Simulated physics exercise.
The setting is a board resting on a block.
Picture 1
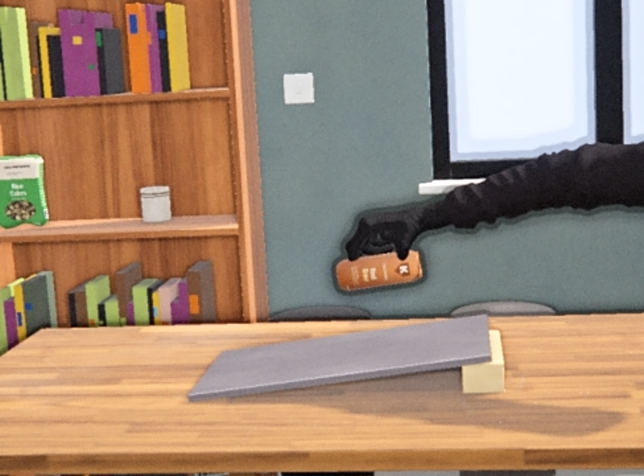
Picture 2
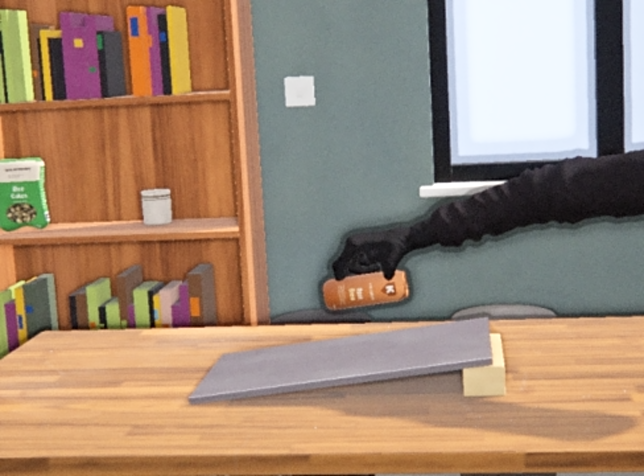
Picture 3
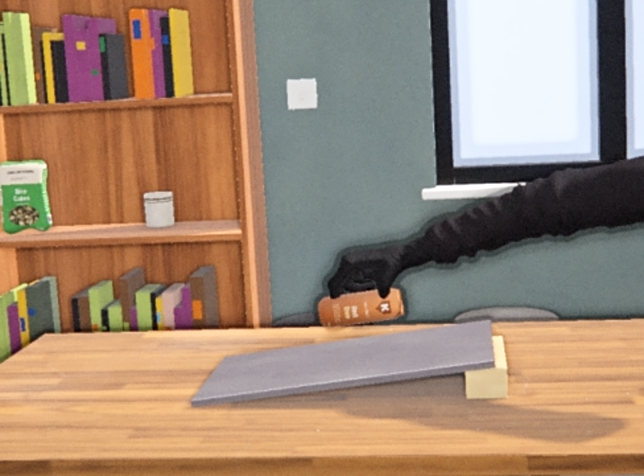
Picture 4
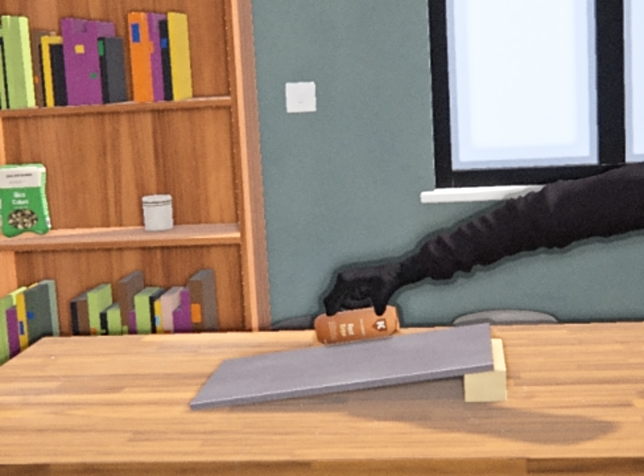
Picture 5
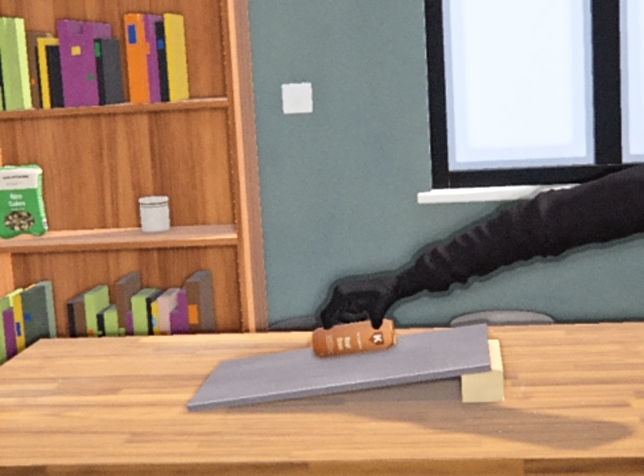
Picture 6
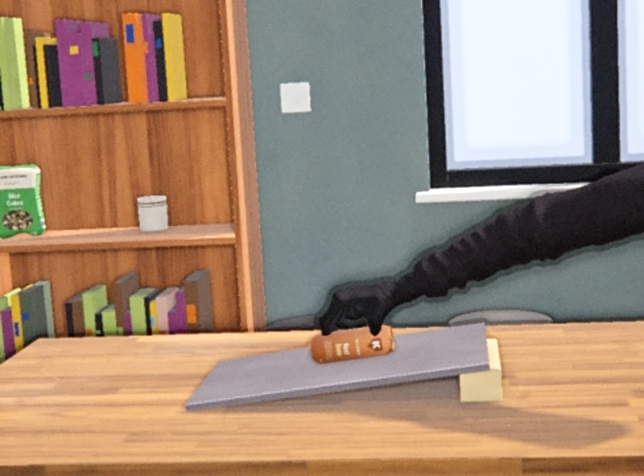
A black-sleeved, gloved arm reaches in from the right, holding an orange can on its side above a grey board that slopes up to the right on a pale yellow block. The nearly steady front view shows a wooden table, with a colourful bookshelf at left and a window at right in a grey-green wall. The hand lowers the can, drifting slightly left, onto the board and stays over it.
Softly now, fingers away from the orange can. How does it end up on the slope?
Holds still.
Then, 0.20 s past the last view, nothing moves.
Then, 0.40 s past the last view, orange can resting near (353, 345).
Finally, it is still in place. Final places as the last picture's camera would see them, orange can near (353, 345). The orange can remains at rest.
